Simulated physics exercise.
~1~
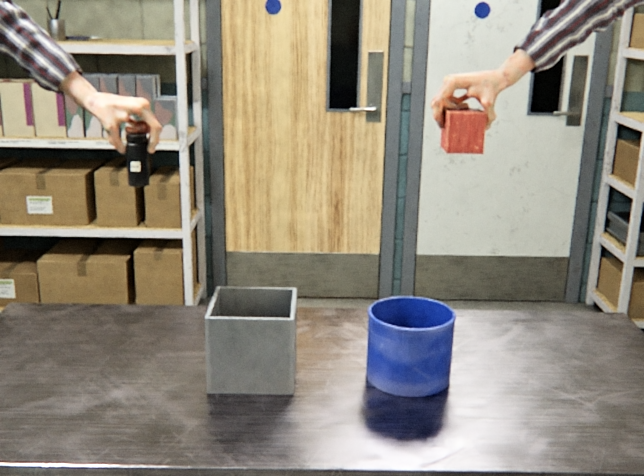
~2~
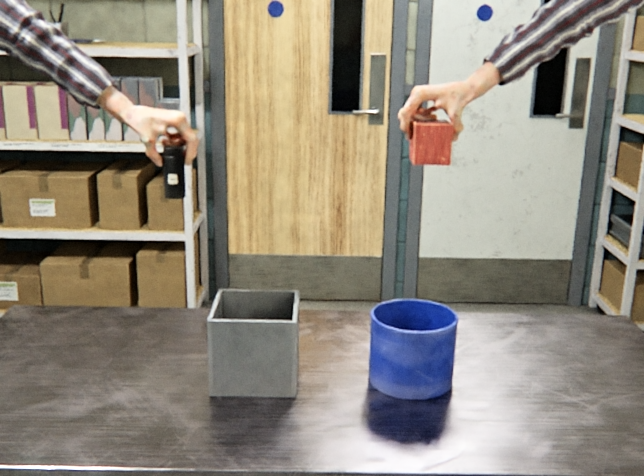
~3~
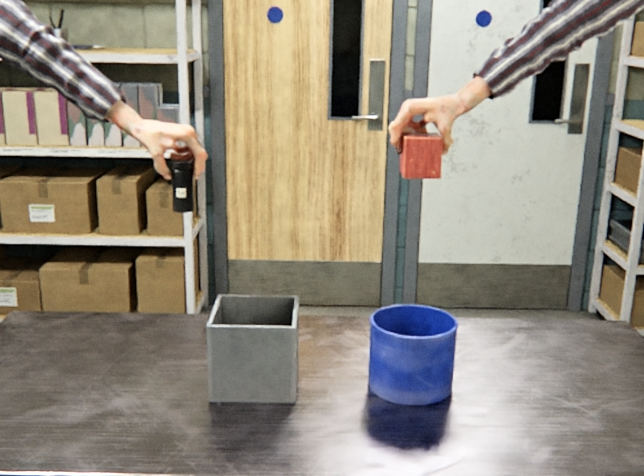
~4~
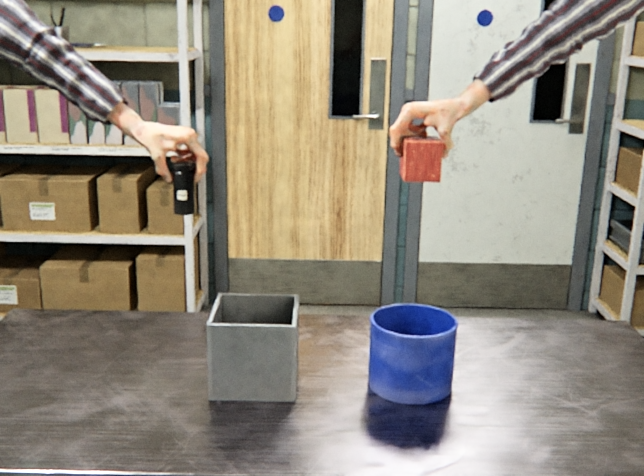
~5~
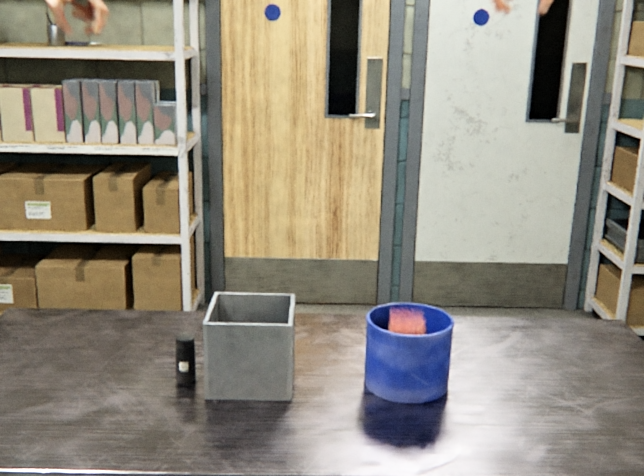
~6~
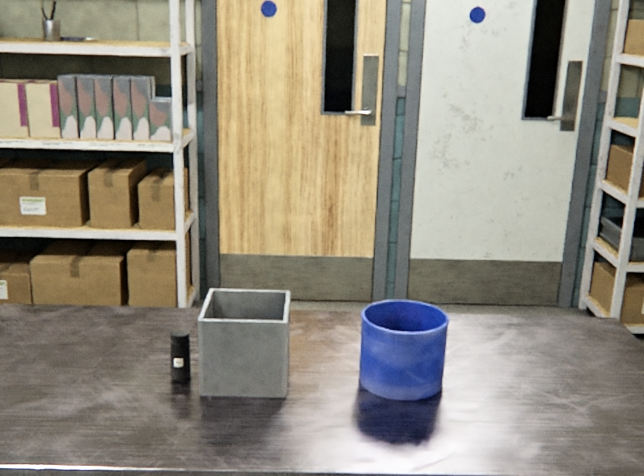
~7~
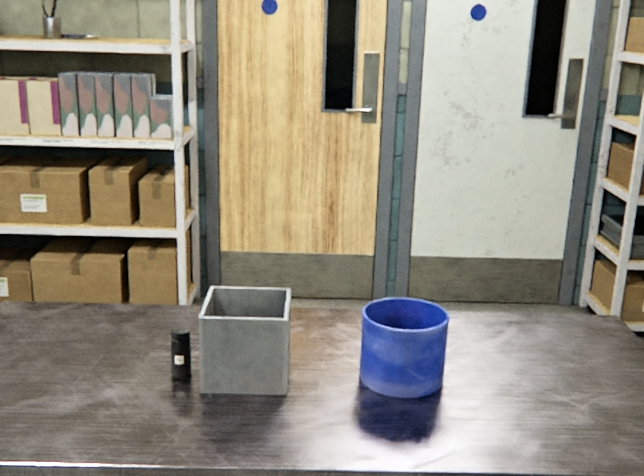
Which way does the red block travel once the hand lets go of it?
It moves down, dropping into the round blue pot.
Two hands moving inward and releasing a red block and a black shaker, the block dropping into a blue pot, the shaker landing upright beside a grey basket.
